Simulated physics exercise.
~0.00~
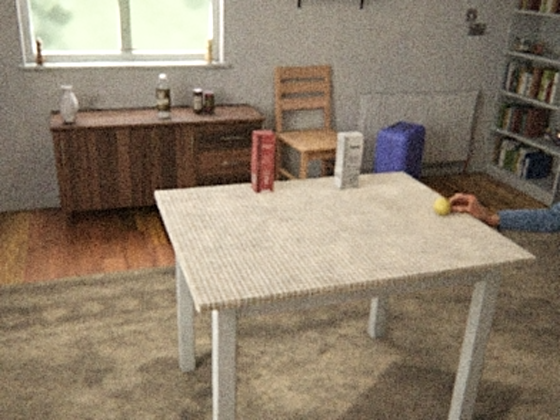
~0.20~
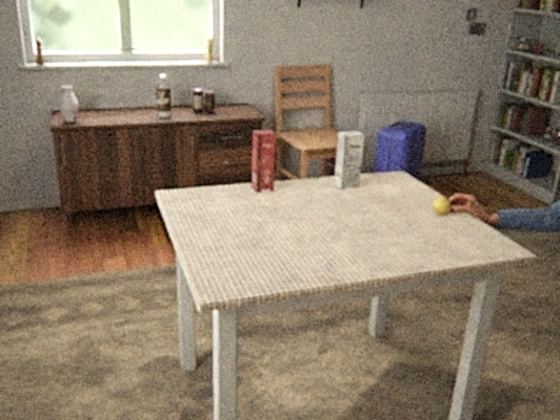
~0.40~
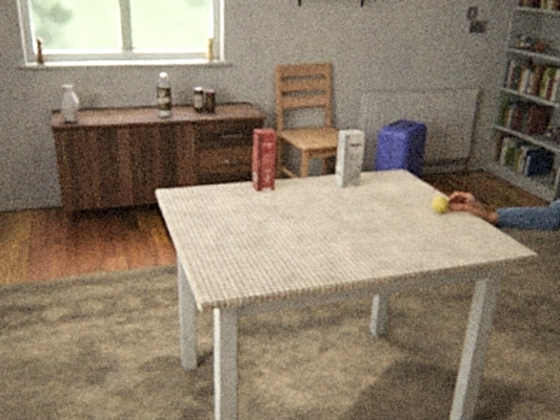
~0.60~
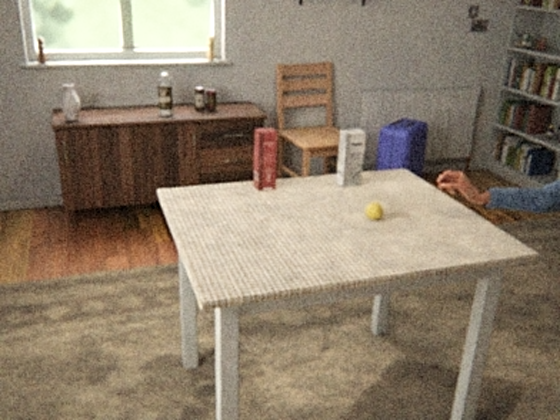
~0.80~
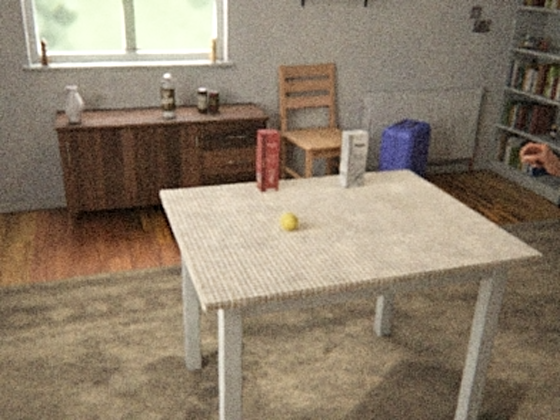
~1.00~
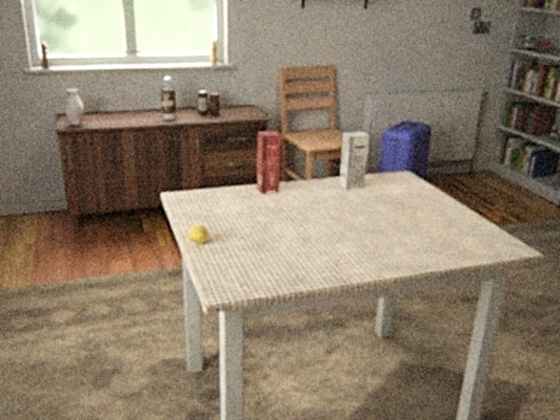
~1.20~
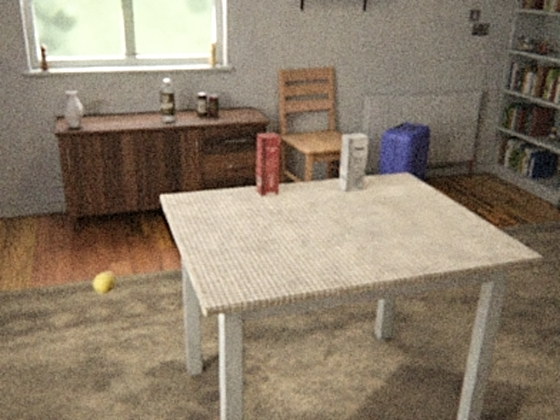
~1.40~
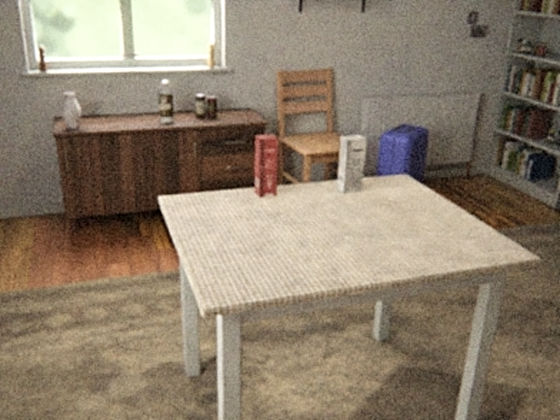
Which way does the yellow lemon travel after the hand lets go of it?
The yellow lemon moves to the left across the table.
